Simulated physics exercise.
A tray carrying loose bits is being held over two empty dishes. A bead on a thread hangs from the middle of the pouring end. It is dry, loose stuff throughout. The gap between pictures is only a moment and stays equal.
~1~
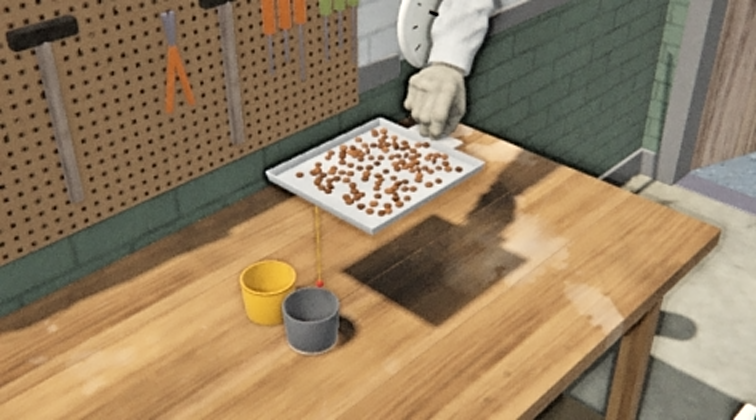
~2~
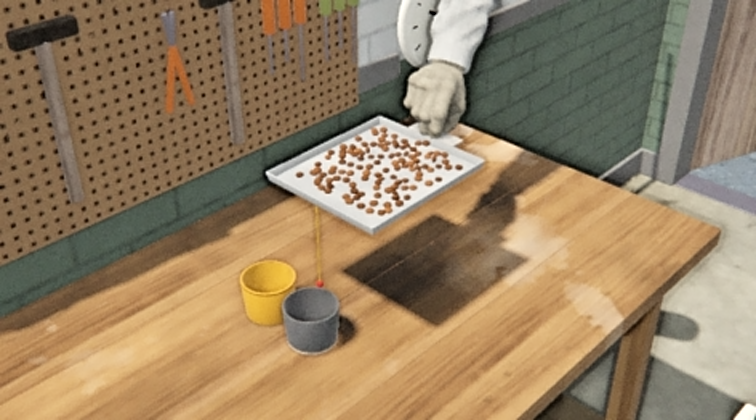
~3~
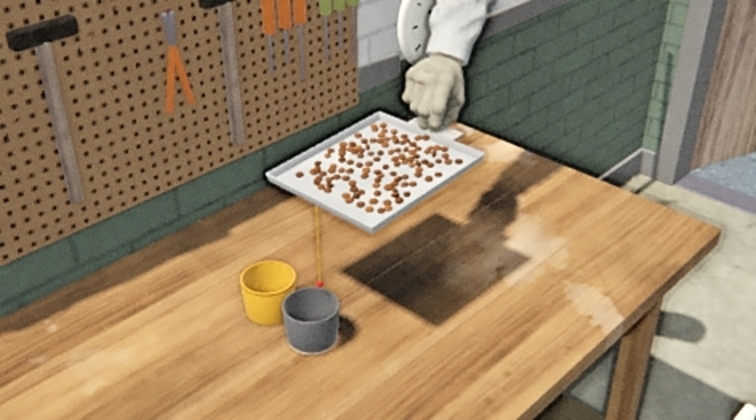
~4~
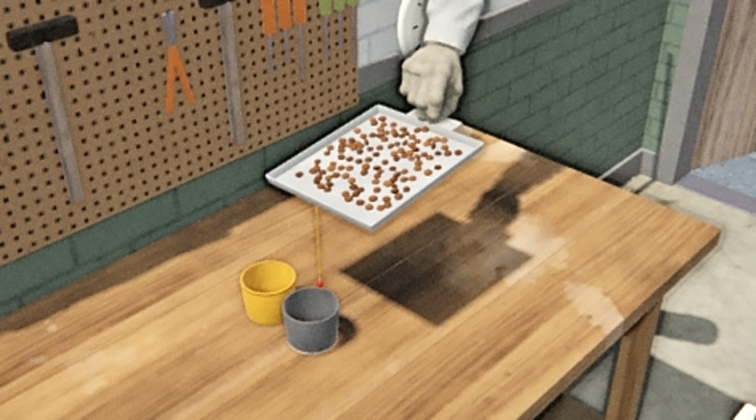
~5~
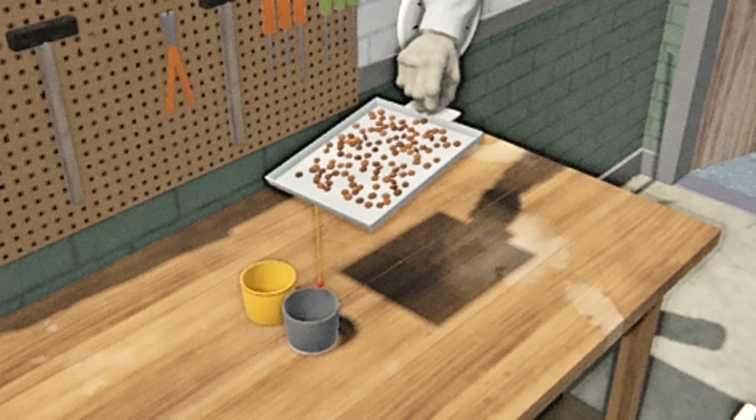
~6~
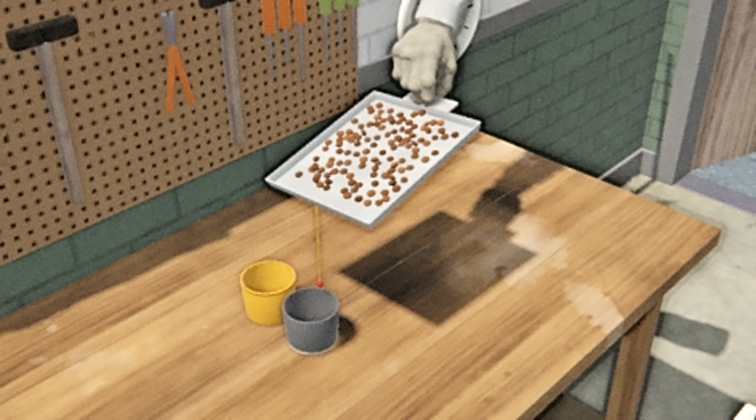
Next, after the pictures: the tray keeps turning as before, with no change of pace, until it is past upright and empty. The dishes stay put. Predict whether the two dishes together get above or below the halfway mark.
Above.
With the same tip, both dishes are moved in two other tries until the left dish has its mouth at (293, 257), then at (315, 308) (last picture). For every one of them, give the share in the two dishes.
Trial 1 near 20 percent, trial 2 near 10 percent.
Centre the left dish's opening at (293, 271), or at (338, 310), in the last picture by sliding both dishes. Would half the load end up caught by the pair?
Try 1: A lesser share; try 2: A lesser share.
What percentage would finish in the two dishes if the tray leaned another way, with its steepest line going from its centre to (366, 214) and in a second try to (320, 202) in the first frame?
0 % and 60 %.
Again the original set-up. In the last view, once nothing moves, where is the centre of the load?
(274, 306).
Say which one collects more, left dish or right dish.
The one you want is the left of the two.
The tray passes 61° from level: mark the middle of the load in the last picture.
Mark it at roughly (303, 177) in the final frame.
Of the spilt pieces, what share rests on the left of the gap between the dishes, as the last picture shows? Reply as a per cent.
Close to 80 %.
Just after the last frame, tray tipped steeply; almost all on the tray; just a few in the air.
A moment on, tray tipped past a quarter turn; about a tenth on the tray; about a tenth in the right dish; roughly half in the left dish; about a tenth outside both; roughly a quarter in the air.
Further on, tray tipped past a quarter turn; about a tenth in the right dish; roughly two thirds in the left dish; roughly a quarter outside both.
When it is over, tray tipped past a quarter turn; about a tenth in the right dish; roughly two thirds in the left dish; roughly a quarter outside both.
